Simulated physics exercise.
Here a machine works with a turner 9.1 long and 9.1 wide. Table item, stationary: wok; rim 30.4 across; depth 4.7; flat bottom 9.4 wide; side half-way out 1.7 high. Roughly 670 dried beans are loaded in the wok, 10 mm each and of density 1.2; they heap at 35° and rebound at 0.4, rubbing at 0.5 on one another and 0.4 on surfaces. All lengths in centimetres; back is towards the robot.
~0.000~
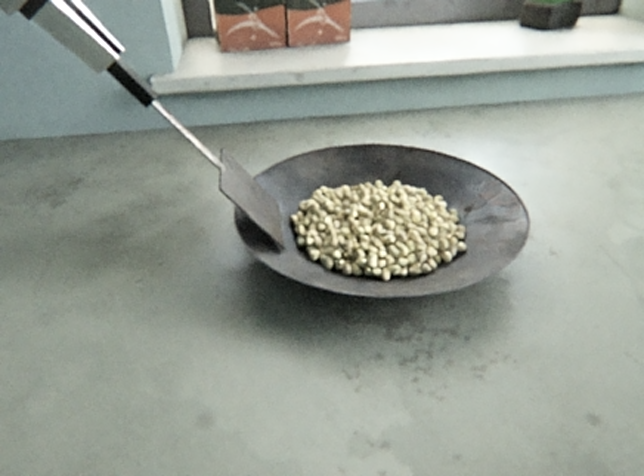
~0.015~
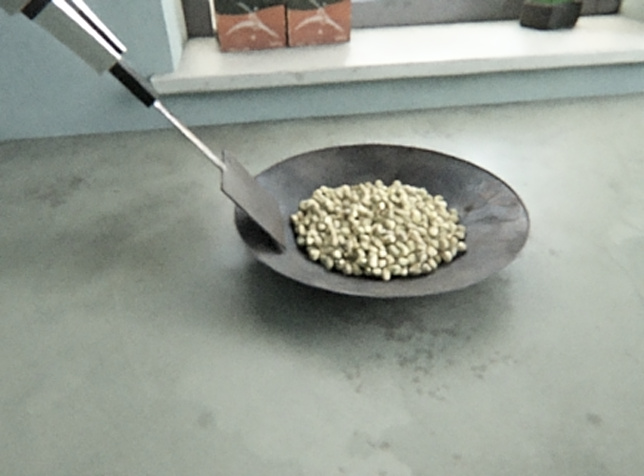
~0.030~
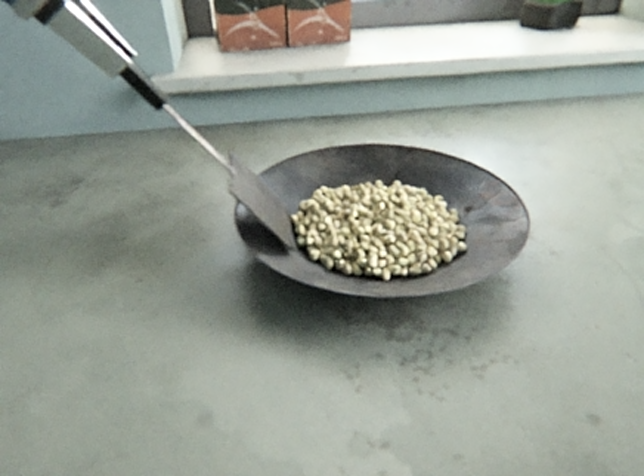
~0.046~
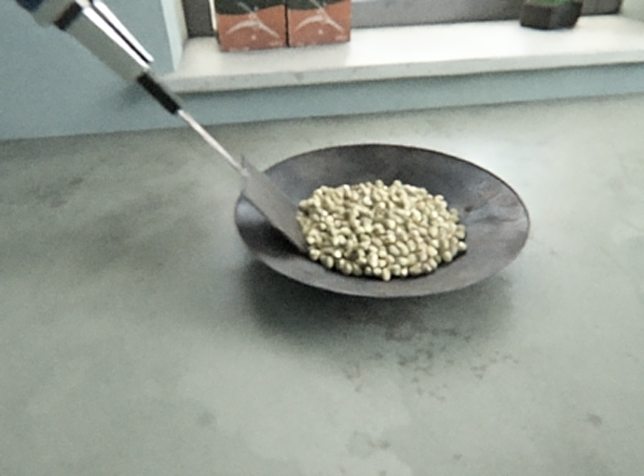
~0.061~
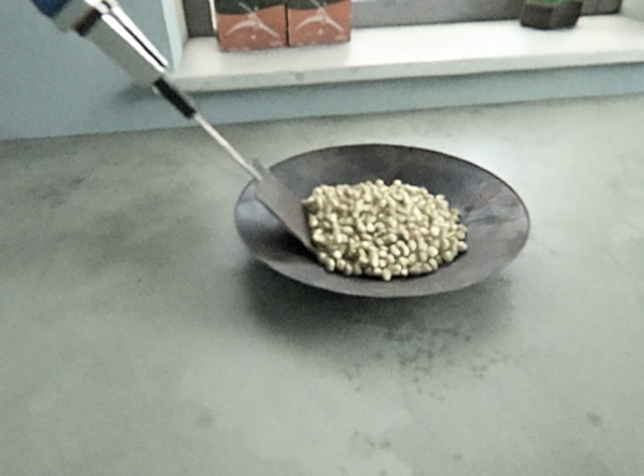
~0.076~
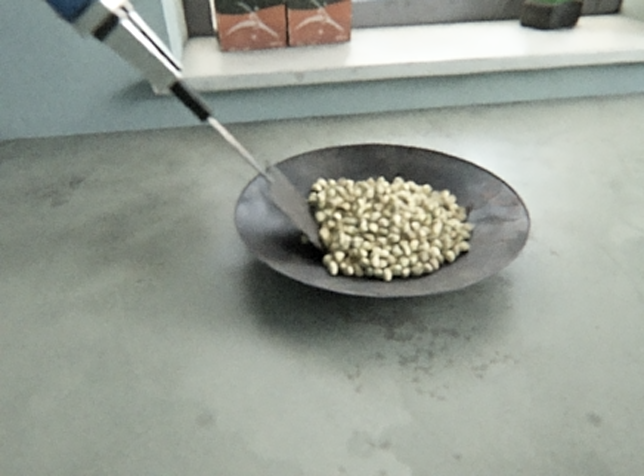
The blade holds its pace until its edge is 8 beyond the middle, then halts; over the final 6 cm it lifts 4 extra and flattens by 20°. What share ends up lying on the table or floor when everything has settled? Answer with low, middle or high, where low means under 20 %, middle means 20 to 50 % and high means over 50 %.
Low.
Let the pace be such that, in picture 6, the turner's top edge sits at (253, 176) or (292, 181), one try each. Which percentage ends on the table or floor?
Close to 5 per cent in the first try and close to 30 per cent in the second.
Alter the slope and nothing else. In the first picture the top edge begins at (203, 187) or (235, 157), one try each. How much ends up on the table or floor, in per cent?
About 15% and 15%.
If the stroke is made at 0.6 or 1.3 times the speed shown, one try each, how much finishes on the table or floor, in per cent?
About 5 and 25 per cent.
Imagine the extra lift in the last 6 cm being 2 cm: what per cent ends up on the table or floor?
Close to 15 in a hundred.
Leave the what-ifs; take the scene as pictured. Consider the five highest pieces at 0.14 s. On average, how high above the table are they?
They are near 5 cm up.
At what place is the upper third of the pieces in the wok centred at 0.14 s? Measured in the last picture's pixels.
Around (410, 207).
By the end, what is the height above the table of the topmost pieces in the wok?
Some 6.5 cm.
After 0.14 s, sloping 54°, highest piece 6 above the table; 668 in the wok.
After 0.20 s, sloping 48°, highest piece 9 above the table; 666 in the wok, 2 on the blade or in flight.
After 0.43 s, sloping 34°, highest piece 6 above the table; 578 in the wok, 83 on the table or floor, 7 on the blade or in flight.
After 1.48 s, sloping 34°, highest piece 6 above the table; 577 in the wok, 91 on the table or floor.
In the end, 577 in the wok, 91 on the table or floor. That is 14 % on the table or floor.
